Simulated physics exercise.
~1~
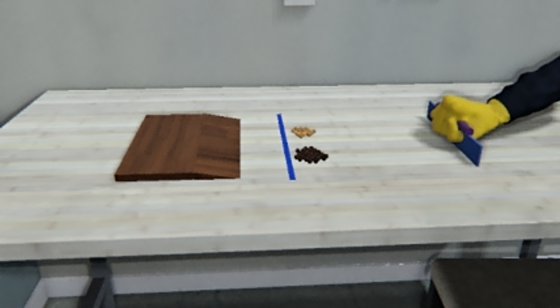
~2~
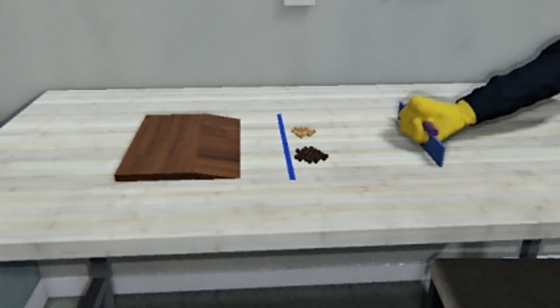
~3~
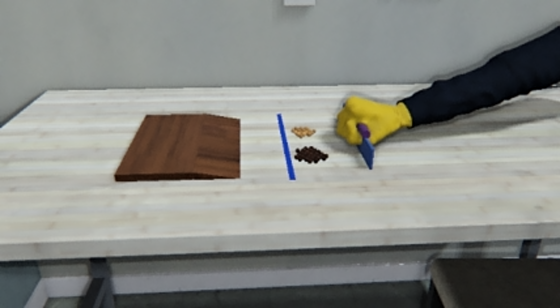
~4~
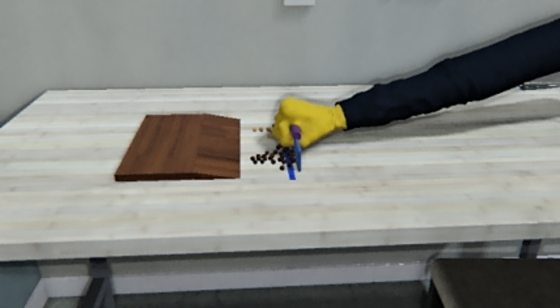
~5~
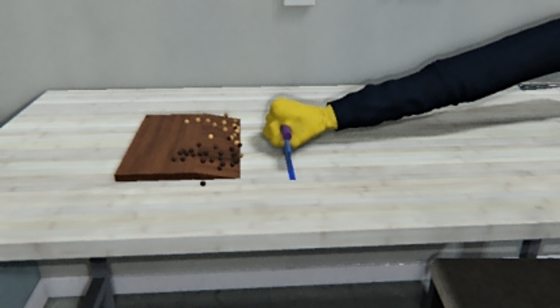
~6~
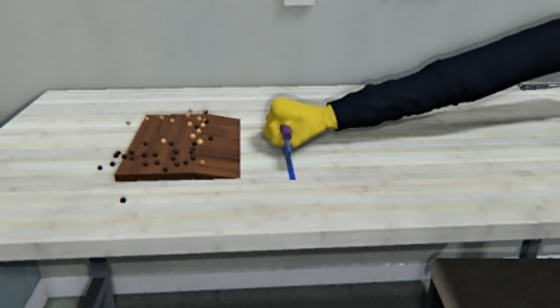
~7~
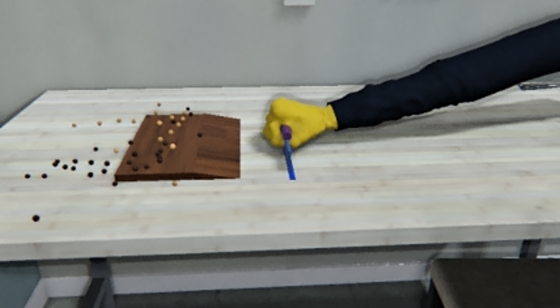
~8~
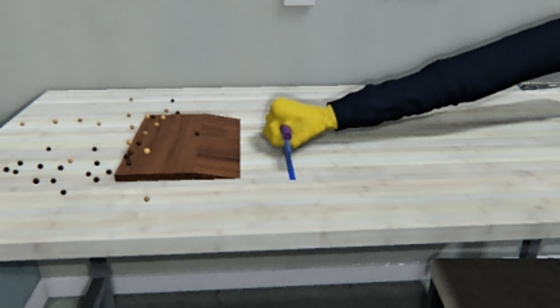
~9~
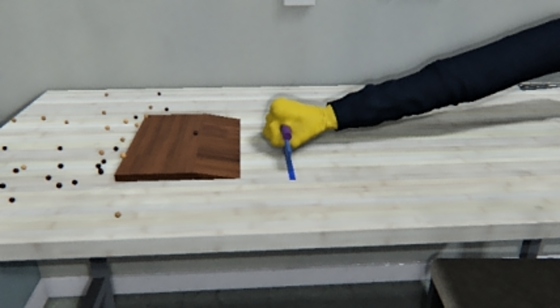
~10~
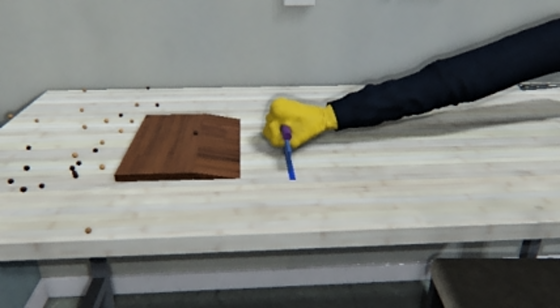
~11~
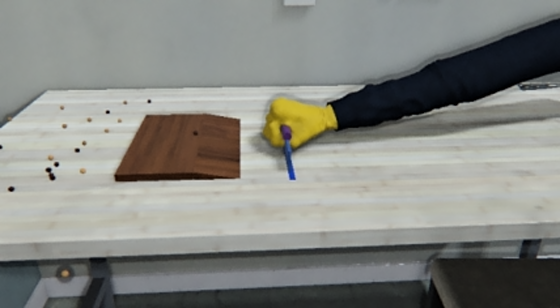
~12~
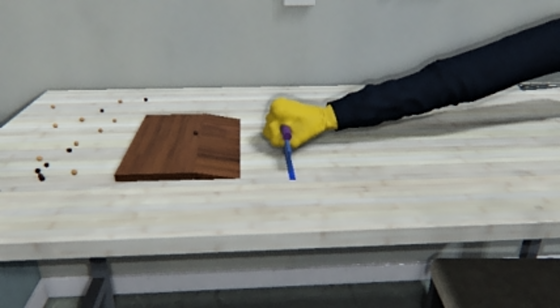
On a pale tabletop, a gloved hand sweeps two small heaps left with a scraper, scattering them over and beyond a brown ramp.
